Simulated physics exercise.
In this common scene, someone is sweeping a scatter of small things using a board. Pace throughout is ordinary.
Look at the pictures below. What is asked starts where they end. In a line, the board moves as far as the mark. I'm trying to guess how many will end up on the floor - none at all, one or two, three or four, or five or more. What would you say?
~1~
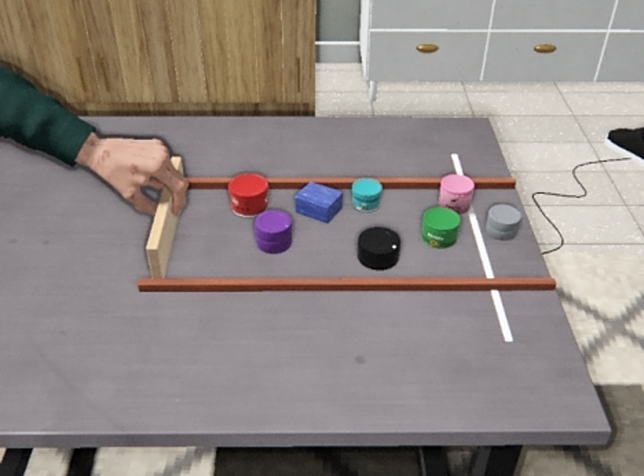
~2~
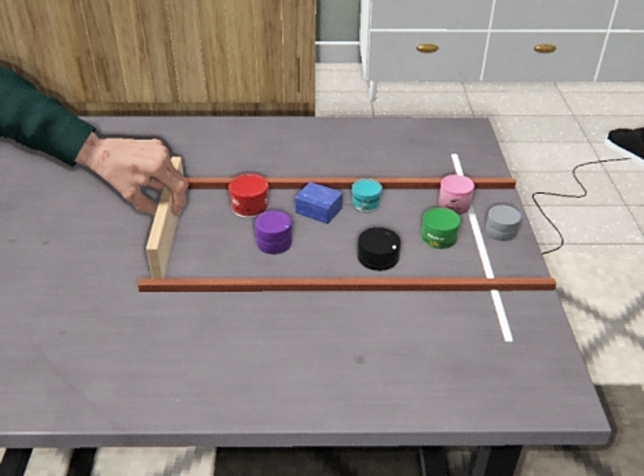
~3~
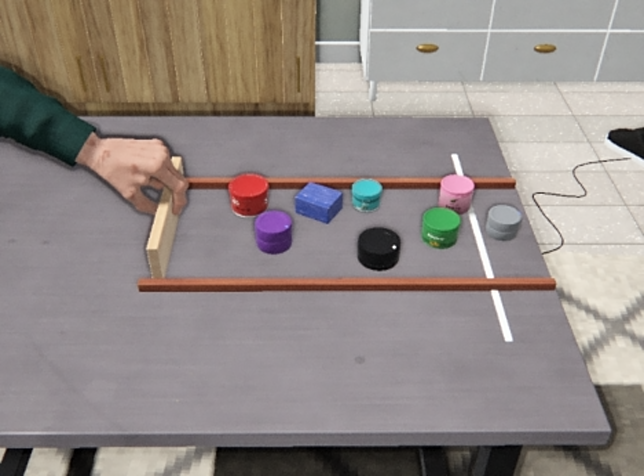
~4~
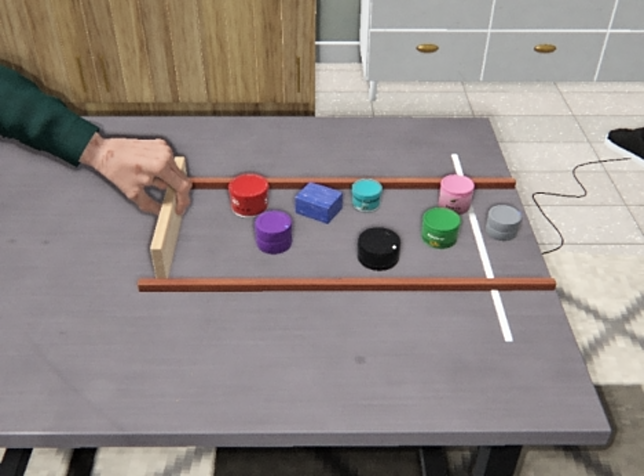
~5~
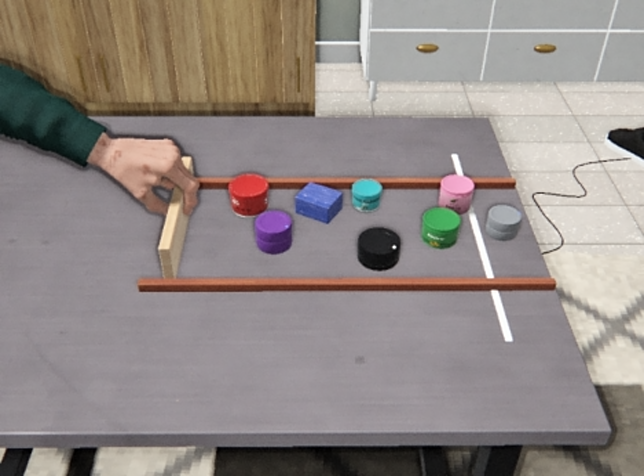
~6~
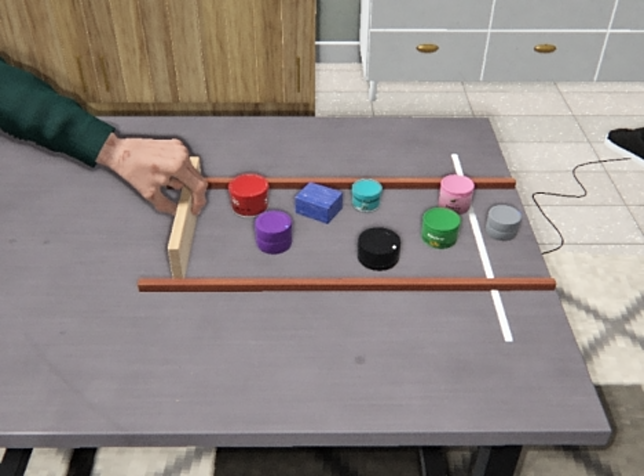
I'd say one or two.
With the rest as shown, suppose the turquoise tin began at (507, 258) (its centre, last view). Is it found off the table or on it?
Result: It does not drop.
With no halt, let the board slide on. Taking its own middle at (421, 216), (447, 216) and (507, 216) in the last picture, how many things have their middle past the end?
The counts would come out as 0, 1 and 4.
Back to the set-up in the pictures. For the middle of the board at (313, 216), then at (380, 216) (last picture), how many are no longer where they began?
The counts are 4 and 6.
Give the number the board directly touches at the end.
My count gives 3.
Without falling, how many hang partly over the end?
Overhanging ones - 3.
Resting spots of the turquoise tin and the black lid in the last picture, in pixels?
The first sits around (492, 189), while the other sits around (511, 262).
Soon after, none off yet; grey lid at rest near (503, 223); pink tub at rest near (456, 195); green tub at rest near (441, 228).
In the end, the number that fall off is one or two; gone, grey lid.
